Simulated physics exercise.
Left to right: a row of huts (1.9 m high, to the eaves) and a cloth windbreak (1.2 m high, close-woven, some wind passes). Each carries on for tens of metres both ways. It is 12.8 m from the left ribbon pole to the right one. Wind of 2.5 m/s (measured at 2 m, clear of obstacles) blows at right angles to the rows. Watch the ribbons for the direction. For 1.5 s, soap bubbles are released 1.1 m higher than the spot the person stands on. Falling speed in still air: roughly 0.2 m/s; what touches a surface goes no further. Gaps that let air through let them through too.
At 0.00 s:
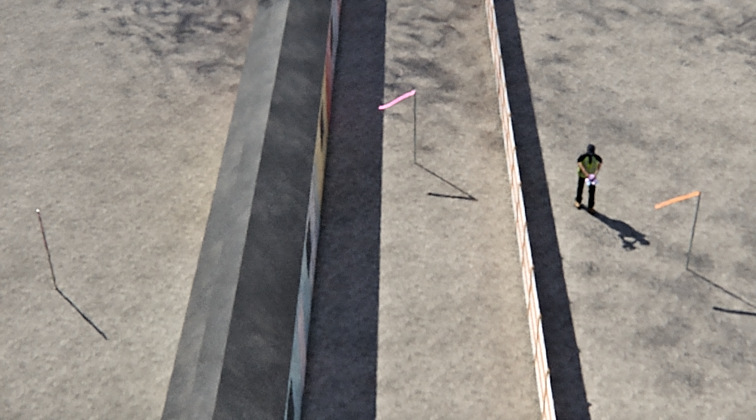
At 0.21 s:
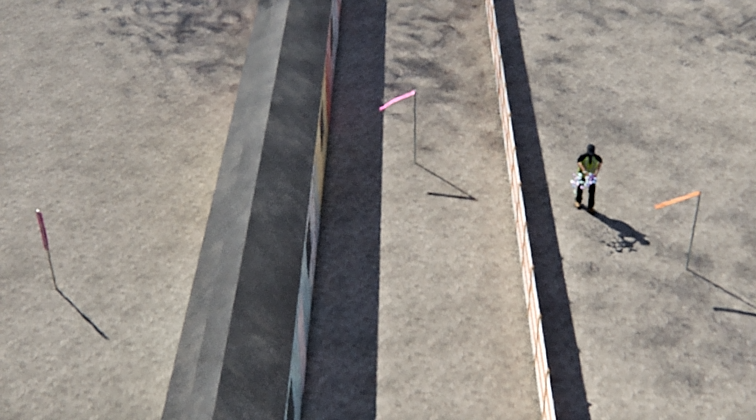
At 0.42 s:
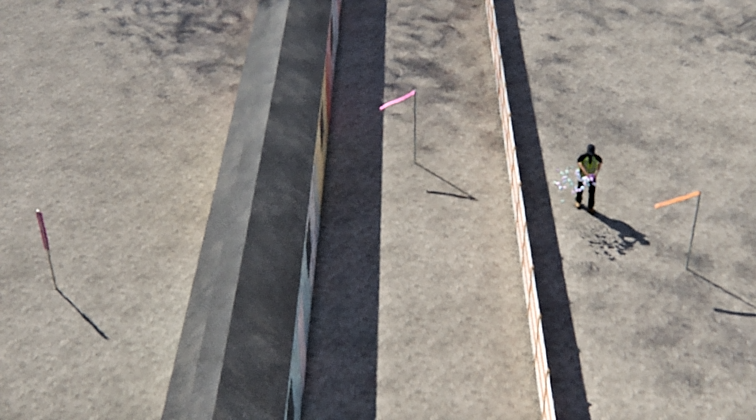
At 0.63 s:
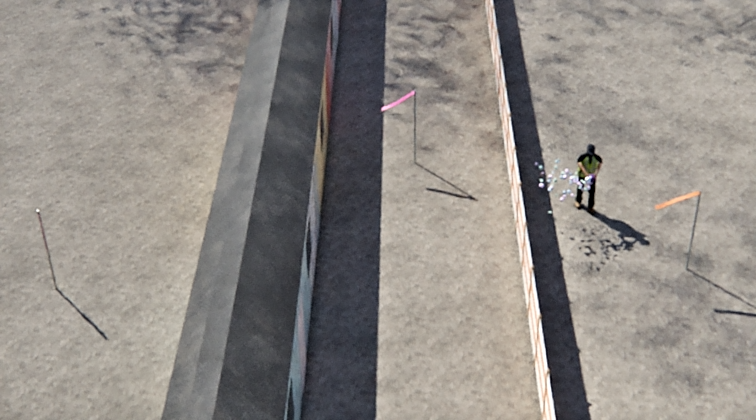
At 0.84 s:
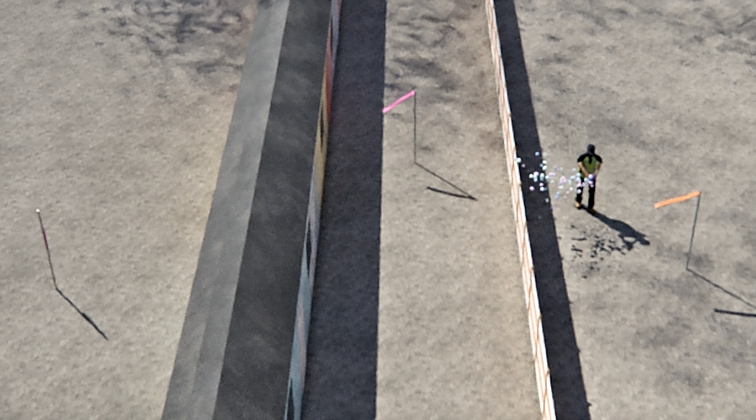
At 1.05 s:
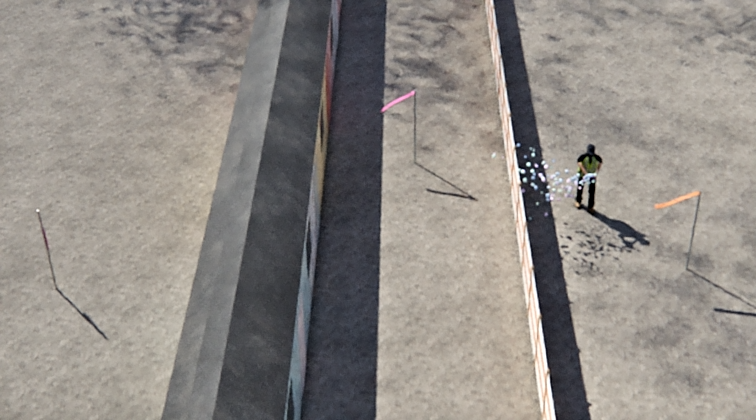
On bare ground between long barriers, a standing person releases soap bubbles that drift left to the windbreak as ribbons stream left.
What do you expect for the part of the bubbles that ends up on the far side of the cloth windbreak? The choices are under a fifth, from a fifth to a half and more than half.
Beyond the cloth windbreak at the end: Over half.
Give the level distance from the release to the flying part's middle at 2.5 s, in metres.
Roughly 2.0 m.
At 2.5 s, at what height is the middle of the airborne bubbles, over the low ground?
About 1.4 m.
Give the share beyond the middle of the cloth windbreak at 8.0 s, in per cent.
About 95 %.
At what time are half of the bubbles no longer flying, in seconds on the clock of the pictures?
Near 14.0 s.
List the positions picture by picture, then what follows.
In the first picture, the bubbles in the air span x = 590 to 595 around y = 180.
In the second picture, the right ribbon ends at (655, 207), leaning 70 degrees to the left and the bubbles in the air span x = 570 to 595 around y = 180.
In the third picture, the inner ribbon ends at (380, 109), leaning 60 degrees to the left, the bubbles in the air span x = 555 to 595 around y = 180 and the top of the cloth windbreak crosses (519, 177).
In the fourth picture, the bubbles in the air span x = 540 to 590 around y = 180.
In the fifth picture, the right ribbon ends at (655, 207), leaning 70 degrees to the left and the bubbles in the air span x = 525 to 590 around y = 180.
In the sixth picture, the inner ribbon ends at (382, 110), leaning 55 degrees to the left, the bubbles in the air span x = 510 to 595 around y = 180 and the top of the row of huts crosses (267, 122).
After 2.5 s, 2 % is no longer flying here, and 72 % is beyond the cloth windbreak; the middle of what still flies is 1.3 m above the low ground, near (500, 172).
After 4.0 s, 10 % is no longer flying here, and 95 % is beyond the cloth windbreak; the middle of what still flies is 1.6 m above the low ground, near (411, 162).
After 8.0 s, 31 % is no longer flying here, and 96 % is beyond the cloth windbreak; the middle of what still flies is 2.7 m above the low ground, near (94, 120).
After 20.0 s, 79 % is no longer flying here, and 96 % is beyond the cloth windbreak.
After 45.0 s, 100 % is no longer flying here, and 96 % is beyond the cloth windbreak.
